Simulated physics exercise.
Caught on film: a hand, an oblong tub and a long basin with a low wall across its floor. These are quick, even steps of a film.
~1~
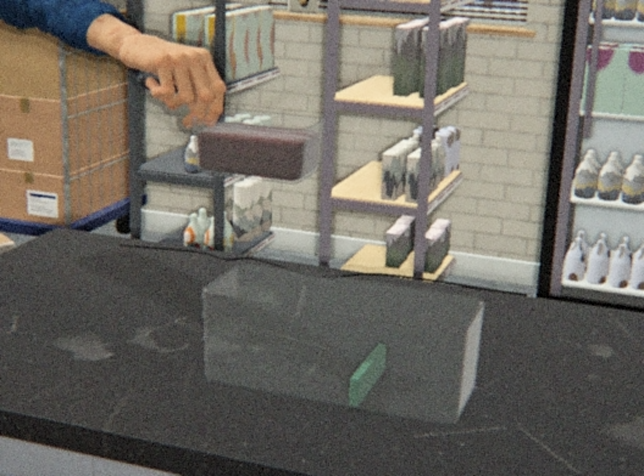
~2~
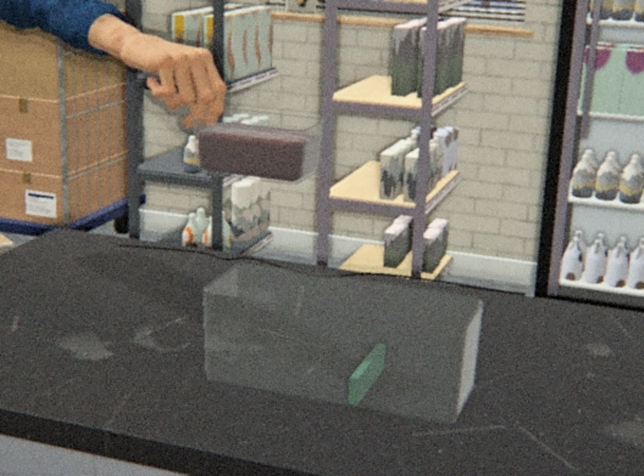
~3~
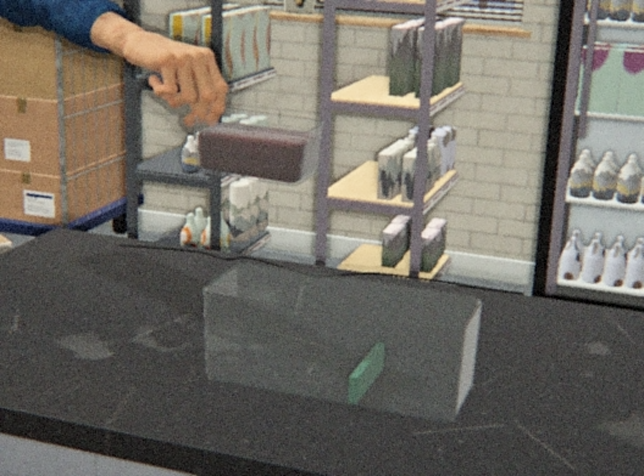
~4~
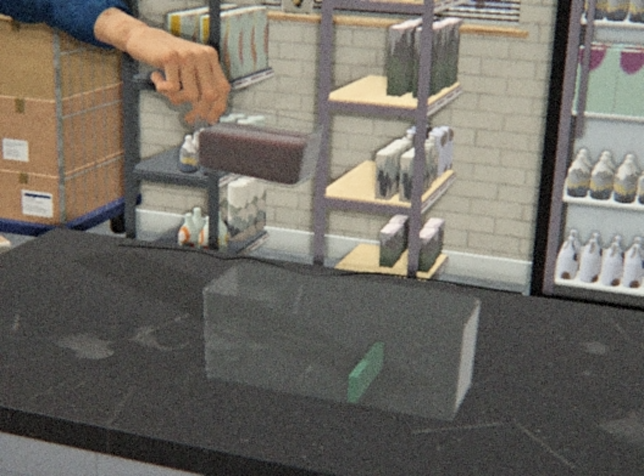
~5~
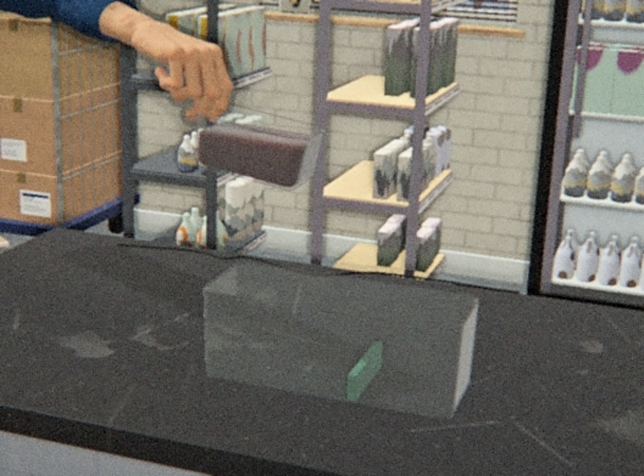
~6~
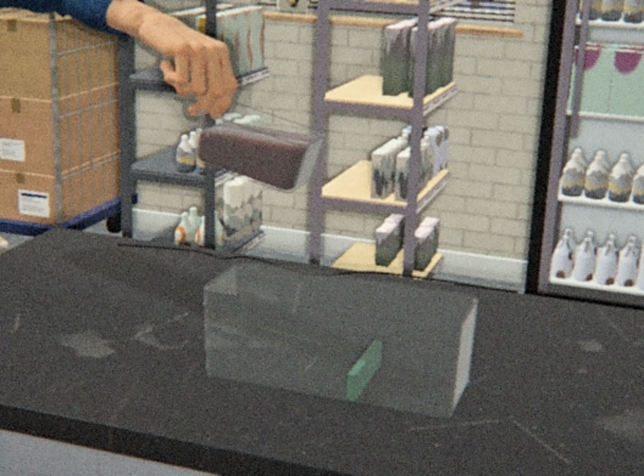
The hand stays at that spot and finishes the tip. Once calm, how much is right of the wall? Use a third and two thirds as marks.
In the end between a third and two thirds is right of the wall.
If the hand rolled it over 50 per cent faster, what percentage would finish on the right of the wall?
About 35 per cent.
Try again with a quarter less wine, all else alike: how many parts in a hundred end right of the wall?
It comes to 25 per cent or so.
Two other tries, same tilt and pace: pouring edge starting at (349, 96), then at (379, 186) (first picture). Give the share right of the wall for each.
The first gives 65 %, the second 85 %.
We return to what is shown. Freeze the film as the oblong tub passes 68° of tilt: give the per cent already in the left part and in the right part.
Some 5 per cent left and 0 right.
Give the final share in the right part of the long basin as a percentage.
Some 45 per cent.
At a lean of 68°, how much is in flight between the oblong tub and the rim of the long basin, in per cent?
Near 45 %.
A moment on, the oblong tub is tipped part way and 45 per cent is still to pour, 7 is left of the wall and 1 right of it.
Next, the oblong tub is tipped on its side and 10 per cent is still to pour, 31 is left of the wall and 47 right of it.
Then the oblong tub is tipped on its side and 1 per cent is still to pour, 46 is left of the wall and 46 right of it.
Later the oblong tub is tipped on its side and 0 per cent is still to pour, 48 is left of the wall and 47 right of it.
At rest 48 per cent lies left of the wall, 47 right of it and 5 outside.
